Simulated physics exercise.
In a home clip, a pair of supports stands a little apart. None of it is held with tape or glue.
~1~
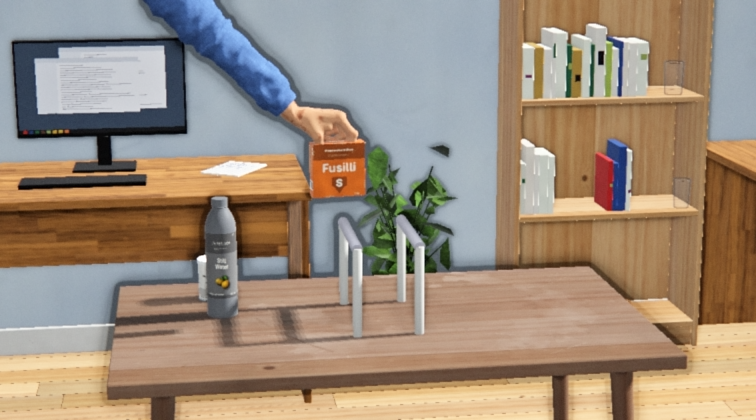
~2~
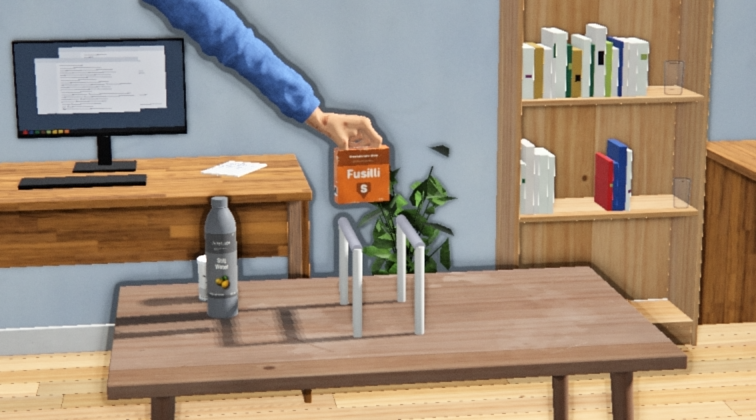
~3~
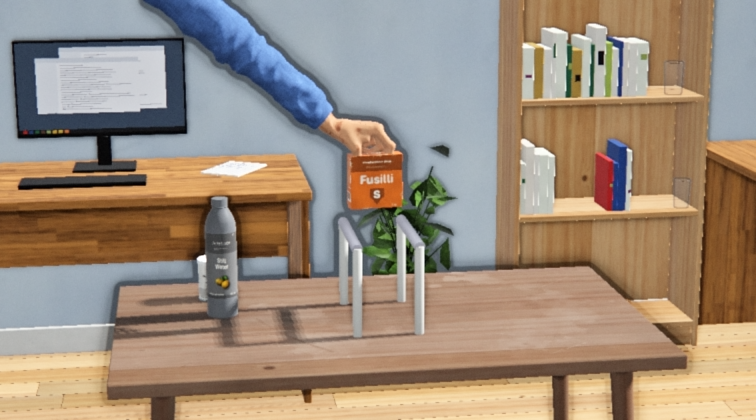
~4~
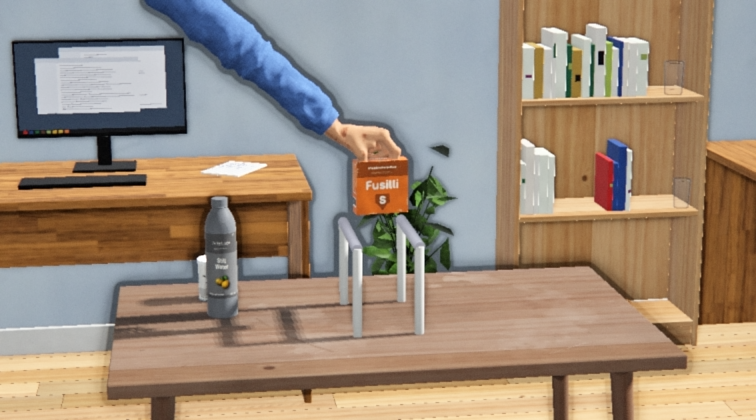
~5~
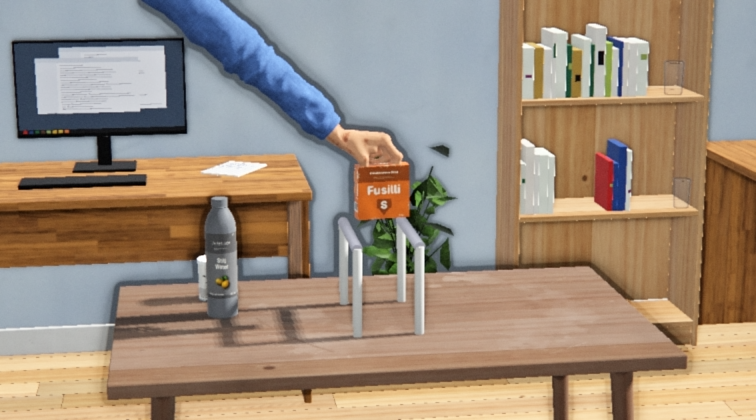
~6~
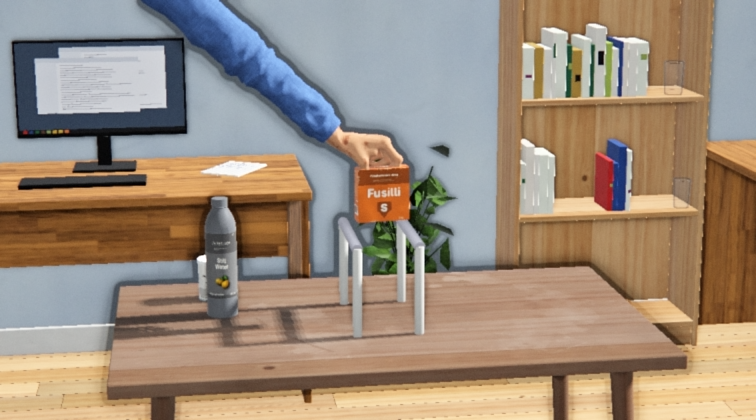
At the start, a blue-sleeved arm holds an orange packet in the air, to the right of a grey bottle standing on a wooden table. The hand moves the packet to the right, then lowers it slightly until it is just above the gap between two pale supports, while the bottle stays still.
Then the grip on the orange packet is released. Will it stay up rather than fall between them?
Yes - it stops at the gap.
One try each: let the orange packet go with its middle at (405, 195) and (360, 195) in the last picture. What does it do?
Is held back, then is held back.
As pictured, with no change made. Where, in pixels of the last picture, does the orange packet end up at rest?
It finishes at around (379, 218).
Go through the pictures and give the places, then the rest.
The first frame shows on its way; orange packet (337, 169); grey bottle (221, 257).
The second frame shows on its way; orange packet (362, 175); grey bottle (221, 257).
The third frame shows on its way; orange packet (375, 180); grey bottle (221, 257).
The fourth frame shows on its way; orange packet (380, 186); grey bottle (221, 257).
The fifth frame shows on its way; orange packet (382, 191); grey bottle (221, 257).
The sixth frame shows poised above the slot; orange packet (382, 194); grey bottle (221, 257).
Then, 0.20 s later than the last frame, orange packet tilted by 12° near (378, 205).
Then, 0.30 s later than the last frame, orange packet tilted by 40° near (377, 217).
Then, 0.40 s later than the last frame, orange packet tilted by 45° near (380, 218).
When it is over, lying over on the stand or table, orange packet; the other 2 as before. End places, in pixels of the last picture, orange packet near (379, 219). The packet is caught.
